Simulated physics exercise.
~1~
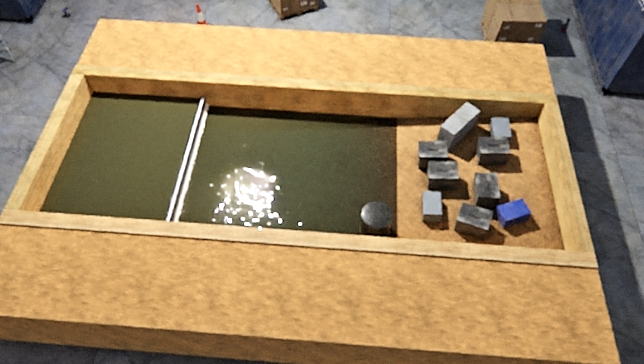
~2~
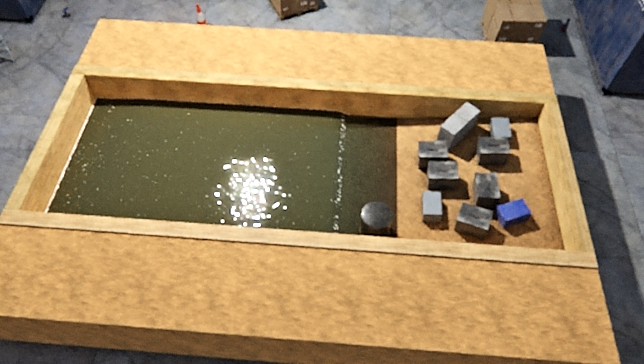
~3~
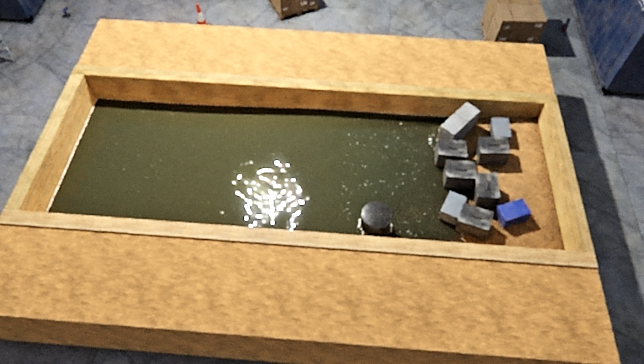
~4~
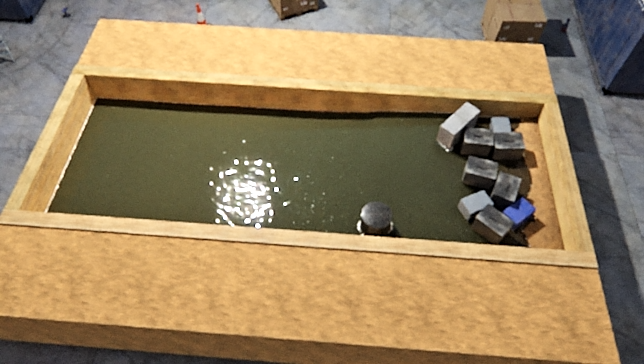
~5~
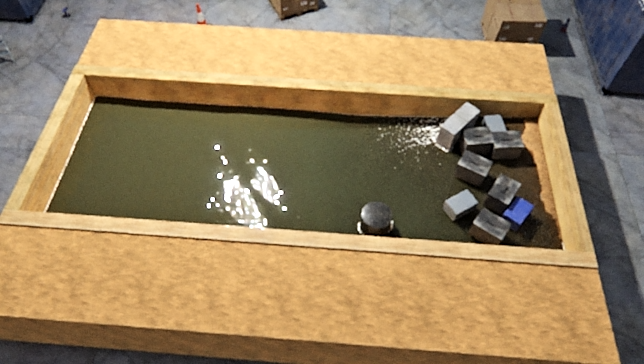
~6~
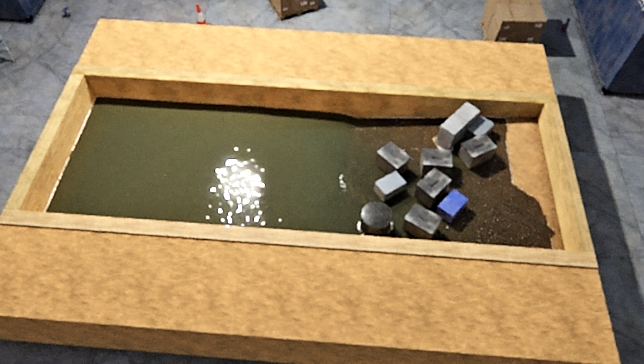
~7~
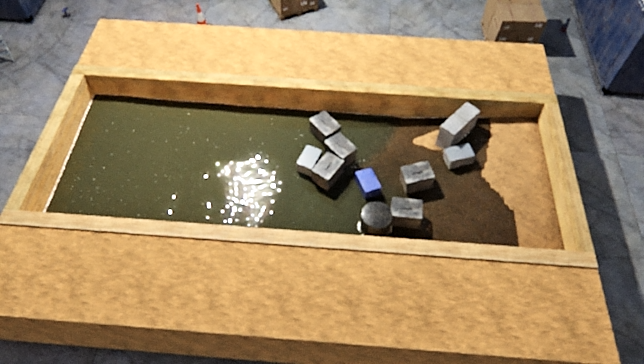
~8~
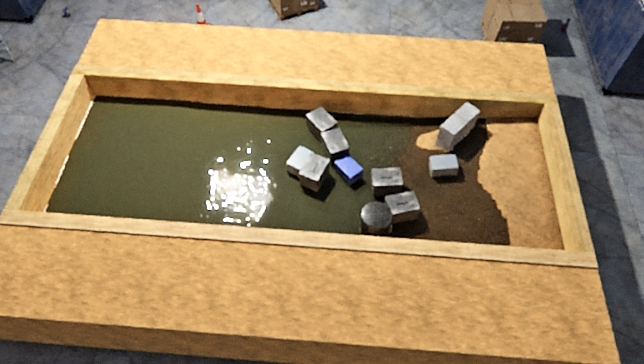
The clip opens on a timber-walled basin seen from above, with a white barrier standing in dark green water and grey boxes and one blue crate scattered on bare sand at the right. The barrier disappears and the water surges right, reaching the boxes and shoving them into a tighter cluster up the slope. The water then draws back, carrying most of them left past a fixed round grey object and leaving dark, wet sand behind. By the end, several grey boxes and the blue crate sit well to the left, while a larger grey block remains near the upper wall.
